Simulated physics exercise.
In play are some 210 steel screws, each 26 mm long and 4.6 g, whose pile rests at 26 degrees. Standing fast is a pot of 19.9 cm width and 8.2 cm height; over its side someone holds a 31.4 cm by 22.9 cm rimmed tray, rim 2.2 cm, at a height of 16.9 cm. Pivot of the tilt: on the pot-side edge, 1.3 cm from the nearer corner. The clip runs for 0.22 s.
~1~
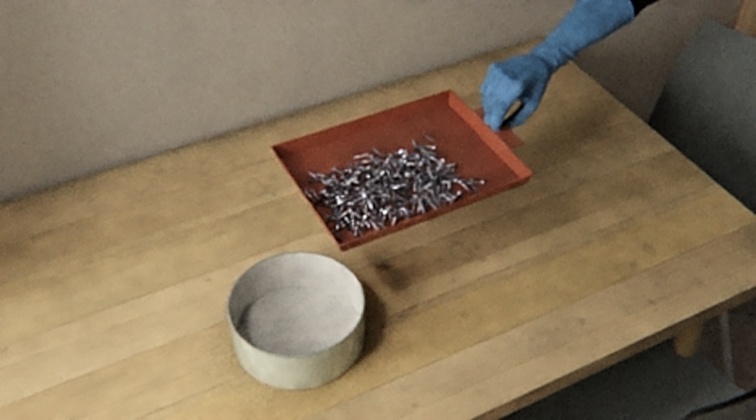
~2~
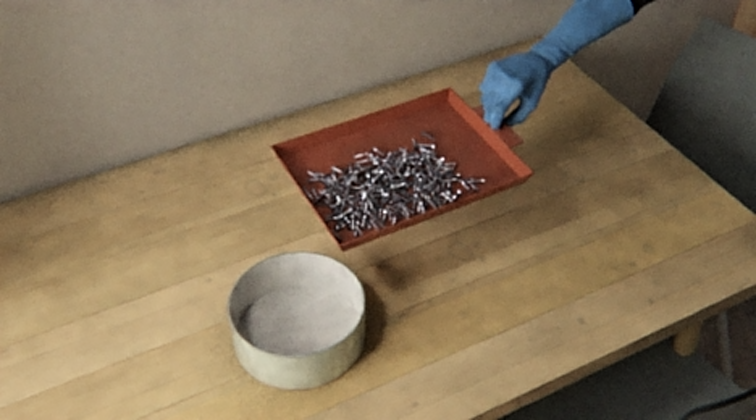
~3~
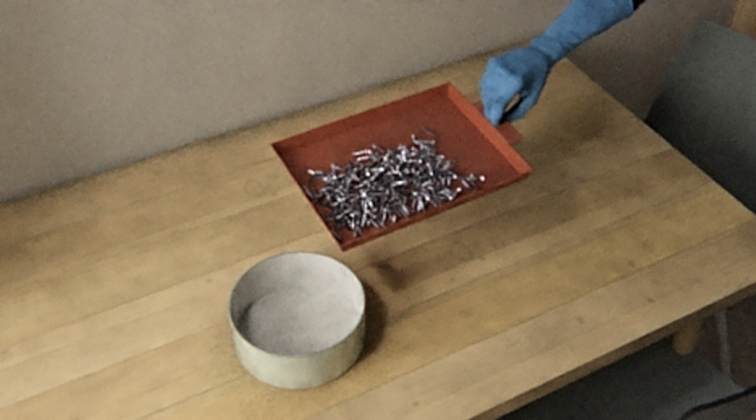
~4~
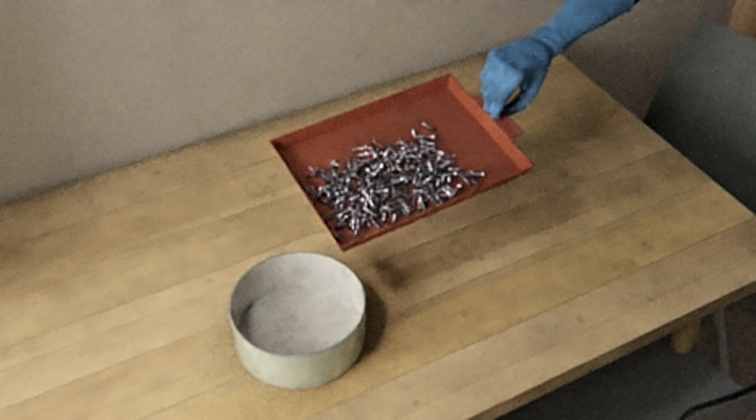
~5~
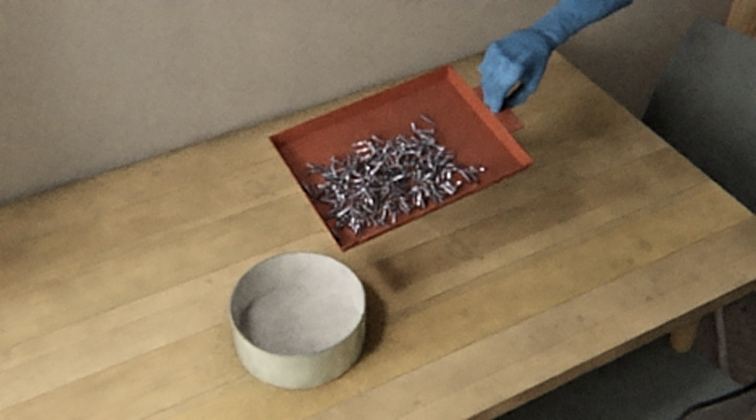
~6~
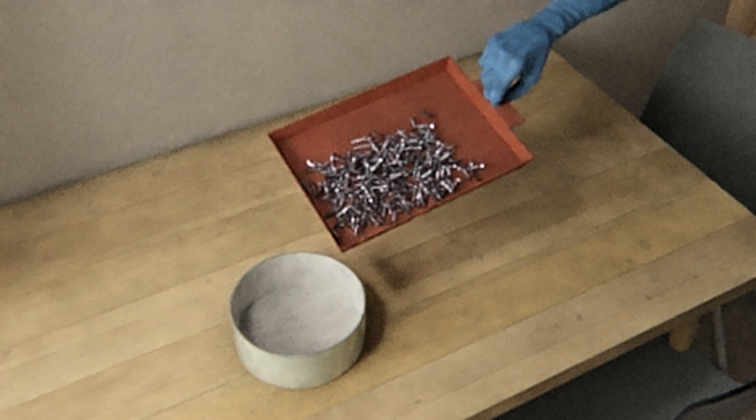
The clip shows a blue-gloved hand holding a red rimmed tray of small metal screws above a wooden table, beside a round pale pot, then slowly raising the tray's far side into a slight tilt while the screws barely move.
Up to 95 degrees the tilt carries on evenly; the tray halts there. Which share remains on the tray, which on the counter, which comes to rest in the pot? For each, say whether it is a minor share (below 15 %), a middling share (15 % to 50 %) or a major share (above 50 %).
In order: Tray: Not much; counter: A good amount; pot: Over half.
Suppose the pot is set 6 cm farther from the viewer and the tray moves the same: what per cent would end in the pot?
Estimated share: Around 10 in a hundred.
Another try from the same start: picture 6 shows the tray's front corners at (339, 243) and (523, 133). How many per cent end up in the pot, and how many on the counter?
Pot 90 % / counter 10 %.
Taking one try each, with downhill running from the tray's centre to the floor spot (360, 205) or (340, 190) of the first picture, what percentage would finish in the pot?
Estimate: Some 100 % and some 50 % respectively.
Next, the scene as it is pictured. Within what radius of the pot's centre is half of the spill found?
Roughly 16 centimetres.
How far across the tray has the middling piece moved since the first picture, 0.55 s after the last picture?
6 cm.
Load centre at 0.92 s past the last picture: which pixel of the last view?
Around (352, 258).
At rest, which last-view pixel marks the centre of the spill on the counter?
Around (385, 378).
Then, 0.55 s after the last picture, tilt 51 degrees; the tray holds 100 %, the pot 0 %.
Then, 0.92 s after the last picture, tilt 78 degrees; the tray holds 60 %, the pot 15 %.
Then, 1.37 s after the last picture, tilt 95 degrees; the tray holds 0 %, the pot 75 %.
In the end, tray 0 %, counter 25 %, pot 75 %.
